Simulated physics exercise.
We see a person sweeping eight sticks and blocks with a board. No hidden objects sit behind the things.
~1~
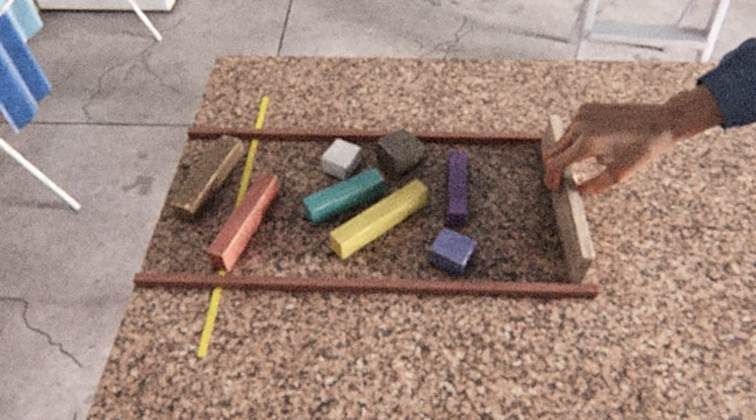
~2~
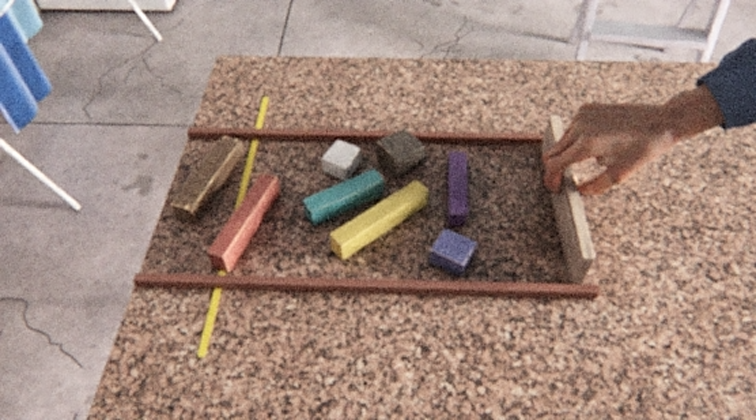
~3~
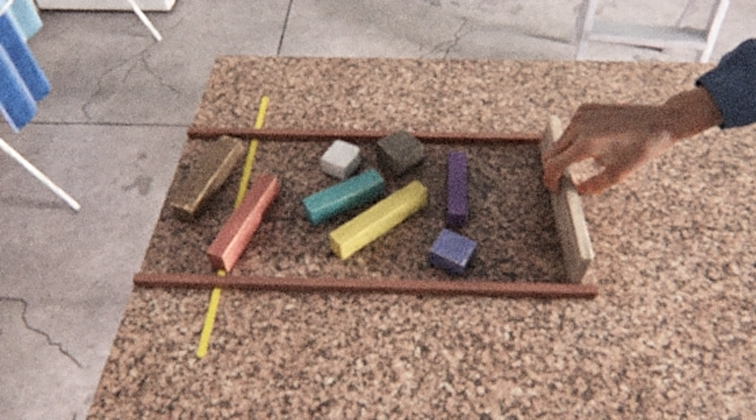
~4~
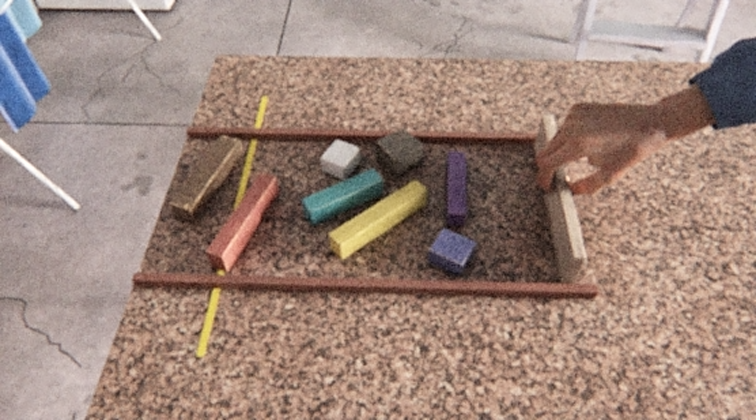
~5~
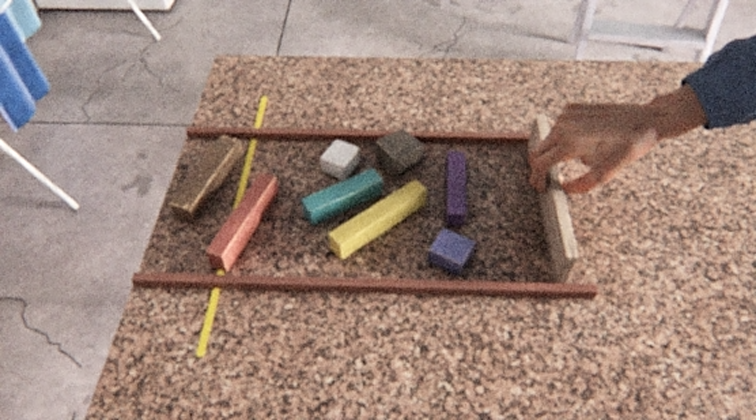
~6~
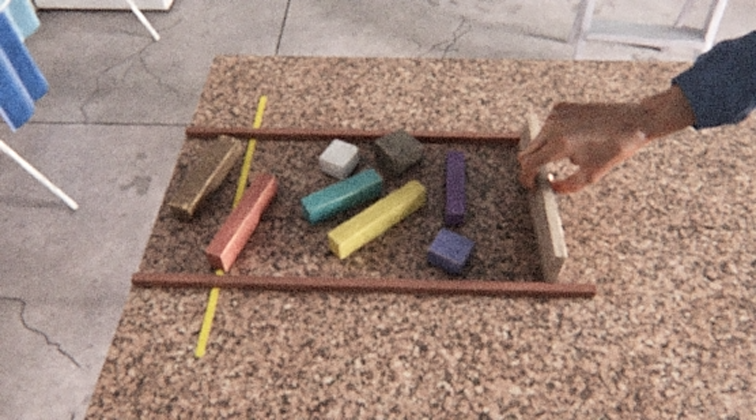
A hand in a dark blue sleeve slides an upright wooden board slightly leftward on a speckled granite-like surface, seen from above at an angle, with grey paving beyond. Between two reddish-brown rails lie brown and red bars by a yellow strip at left, white and black blocks, turquoise and yellow bars, and a purple bar above a blue block. The board starts still, then creeps left while the pieces and view stay practically unchanged.
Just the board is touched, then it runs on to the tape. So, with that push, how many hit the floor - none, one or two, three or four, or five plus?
I'd say one or two.
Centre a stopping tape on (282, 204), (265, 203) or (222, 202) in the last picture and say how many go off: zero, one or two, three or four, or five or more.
Taken in the order given: None at all, zero, either three or four.
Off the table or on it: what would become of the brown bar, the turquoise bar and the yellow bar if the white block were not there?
The brown bar: Drops. The turquoise bar: Remains. The yellow bar: Remains.
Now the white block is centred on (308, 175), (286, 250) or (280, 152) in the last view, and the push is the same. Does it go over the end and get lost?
Spot by spot, it stays put; stays put; stays put.
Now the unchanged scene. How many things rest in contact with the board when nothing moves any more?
Count recorded: 2.
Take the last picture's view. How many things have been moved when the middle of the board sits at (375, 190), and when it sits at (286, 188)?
The count reaches 6 first and 8 second.
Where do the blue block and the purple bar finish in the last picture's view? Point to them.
They end up close to (204, 254) and (231, 182).
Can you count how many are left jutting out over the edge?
That comes to 2 of them.
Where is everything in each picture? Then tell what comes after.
Brown bar (209, 177); red bar (246, 220); white block (342, 160); board (564, 194); tape (239, 203), in the first frame.
Red bar (246, 220); turquoise bar (344, 197), in the second frame.
White block (341, 160); black block (400, 153), in the third frame.
Brown bar (209, 177); purple bar (456, 187), in the fourth frame.
Red bar (245, 220); yellow bar (380, 218), in the fifth frame.
Brown bar (207, 176); red bar (244, 220); white block (340, 159); board (540, 193); tape (237, 202), in the sixth frame.
Early on, none off yet; brown bar at rest near (207, 176); red bar at rest near (244, 220); white block at rest near (340, 159).
A while later, none off yet; brown bar at rest near (207, 176); red bar at rest near (240, 219); white block travelled well along near (265, 159).
Finally, the number that fall off is one or two; lost, brown bar.
